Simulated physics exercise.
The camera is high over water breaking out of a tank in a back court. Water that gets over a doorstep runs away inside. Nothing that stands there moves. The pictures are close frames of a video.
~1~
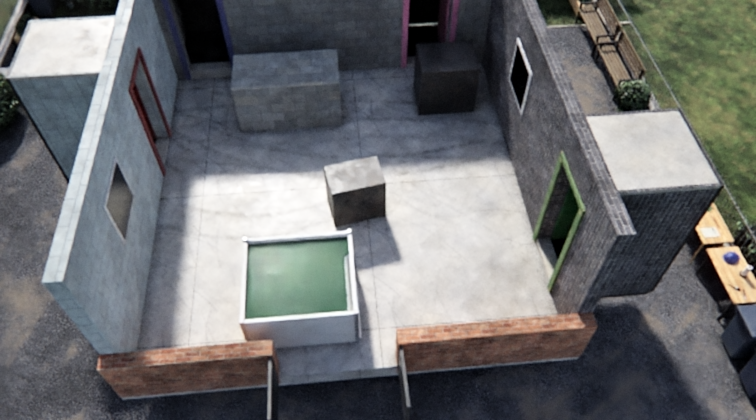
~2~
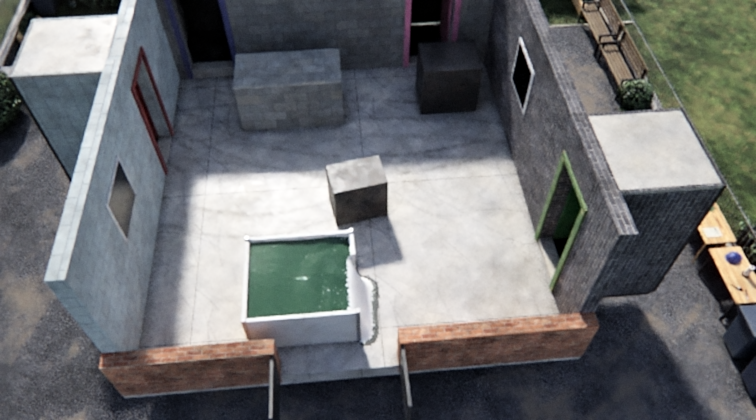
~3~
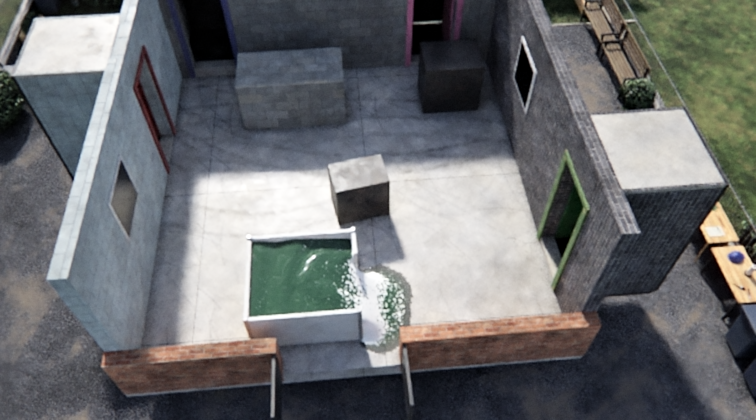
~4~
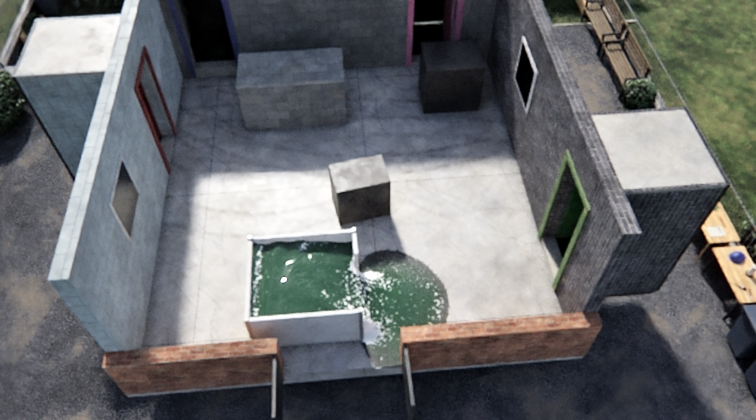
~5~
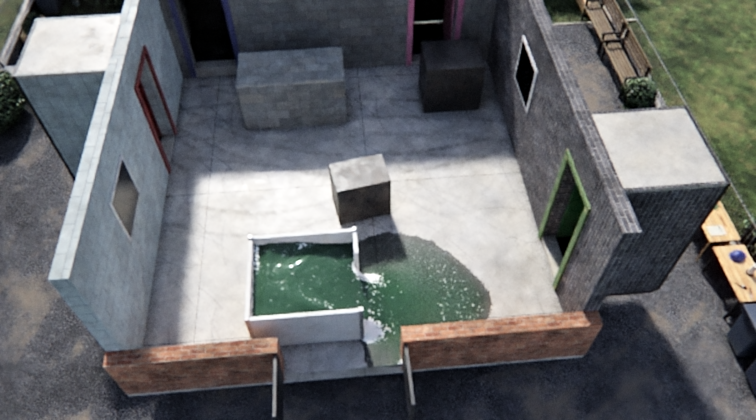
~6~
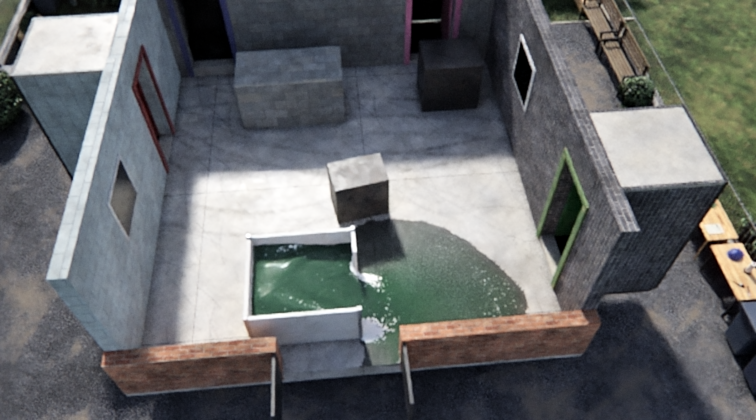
In the video, seen from above, a white-walled tank of green water sits still in a walled court, then water pours from its right side, foams, and spreads rightward across the pale floor in a widening dark green pool.
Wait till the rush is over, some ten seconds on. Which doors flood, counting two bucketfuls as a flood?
One by one: The red door admits no more than that; the green door lets in a lot; the pink door admits no more than that; the blue door admits no more than that.
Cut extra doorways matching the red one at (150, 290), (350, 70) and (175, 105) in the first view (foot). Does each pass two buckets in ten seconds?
As listed: Stays under, passes that mark, lets less in.
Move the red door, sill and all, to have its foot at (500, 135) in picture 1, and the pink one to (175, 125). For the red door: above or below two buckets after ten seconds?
Then: The red one is over.
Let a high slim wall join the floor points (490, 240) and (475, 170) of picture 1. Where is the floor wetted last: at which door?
That is the red-painted one.
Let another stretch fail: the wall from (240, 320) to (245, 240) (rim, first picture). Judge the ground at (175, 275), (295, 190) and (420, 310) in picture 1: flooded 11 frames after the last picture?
As listed: Covered, clear, free of water.
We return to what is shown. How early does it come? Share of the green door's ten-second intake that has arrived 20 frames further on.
About 85 per cent.
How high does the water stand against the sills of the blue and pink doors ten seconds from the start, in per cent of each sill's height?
Roughly 20 per cent, then 50 per cent.
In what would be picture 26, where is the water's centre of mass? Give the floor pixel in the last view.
Around (441, 250).
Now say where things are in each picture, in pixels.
In the first picture, the tank at (299, 277) is whole and still.
In the second picture, water pours out at (354, 300) and has run to a hidden place.
In the third picture, the front is at (400, 280), out from the gap at (356, 301).
In the fourth picture, the front is at (442, 292), out from the gap at (357, 302).
In the fifth picture, the front is at (486, 308), out from the gap at (358, 301).
In the sixth picture, water pours out at (356, 300) and has run to (521, 307).
A moment on, water covers 20 % of the floor; the red door not reached, the green door under two buckets in, the pink door not reached, the blue door not reached.
Next, water covers 25 % of the floor; the red door not reached, the green door far over two buckets in, the pink door not reached, the blue door not reached.
Then, water covers 35 % of the floor; the red door not reached, the green door far over two buckets in, the pink door not reached, the blue door not reached.
Later, water covers 55 % of the floor; the red door not reached, the green door far over two buckets in, the pink door wet at the sill, nothing in, the blue door not reached.
In the end, water covers 85 % of the floor; the red door wet at the sill, nothing in, the green door far over two buckets in, the pink door wet at the sill, nothing in, the blue door wet at the sill, nothing in.
